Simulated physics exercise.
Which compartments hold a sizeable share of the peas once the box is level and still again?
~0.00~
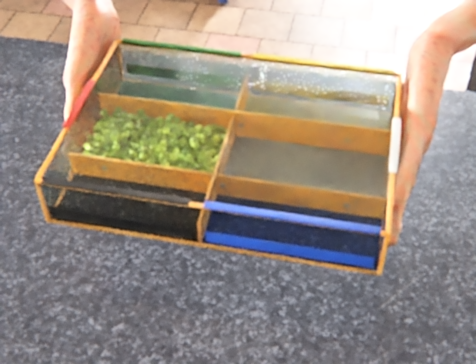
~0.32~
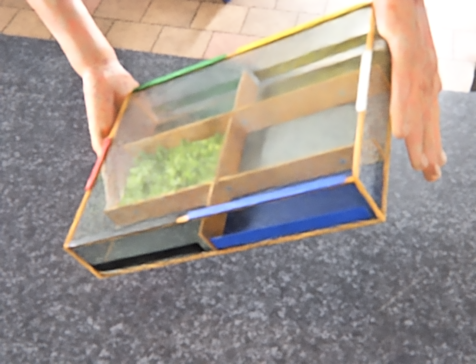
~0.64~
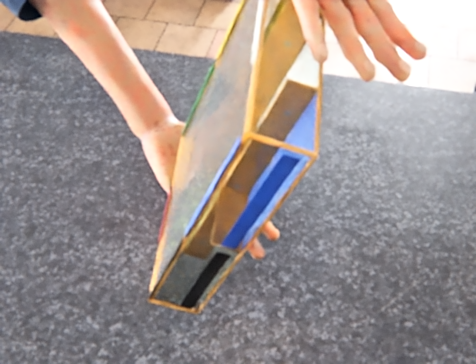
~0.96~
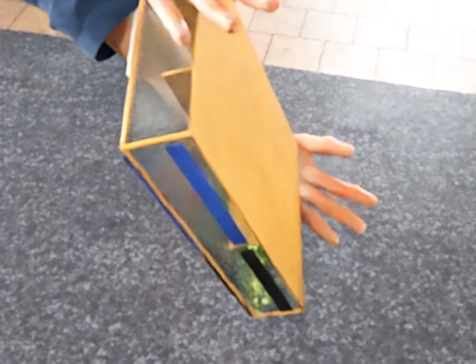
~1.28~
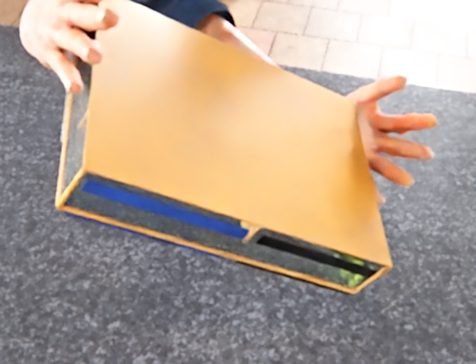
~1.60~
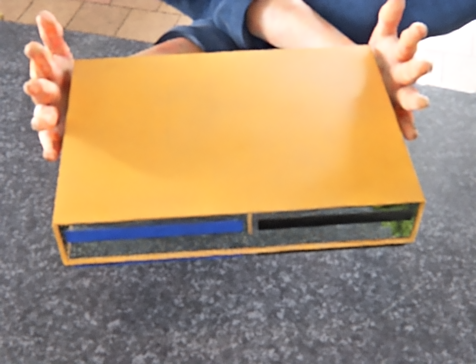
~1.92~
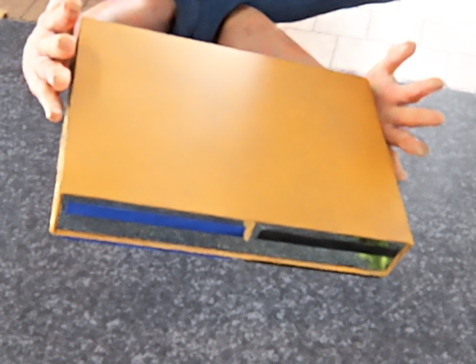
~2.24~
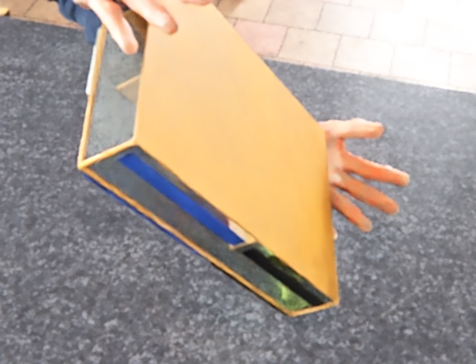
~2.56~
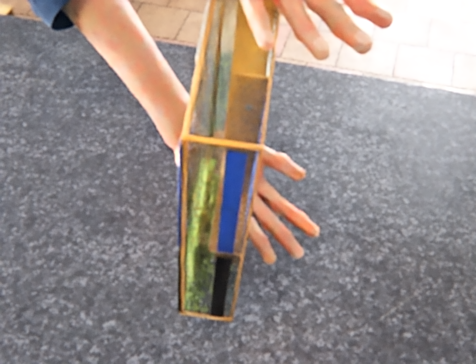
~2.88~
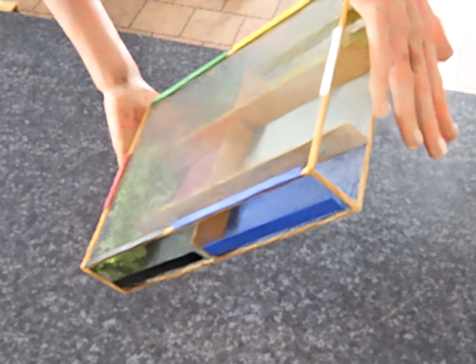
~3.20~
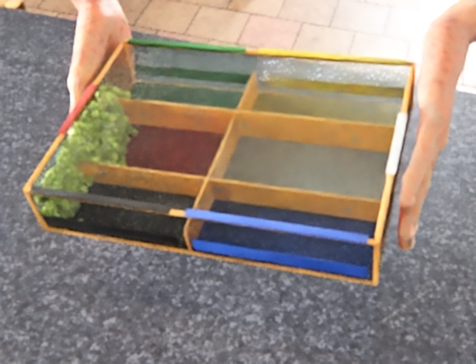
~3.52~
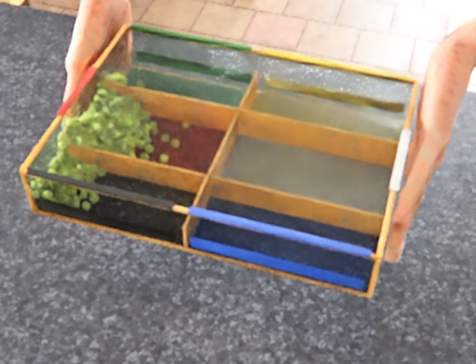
The red and black compartments each hold a sizeable share of the peas. The green, yellow, blue and white ones hold few or none.
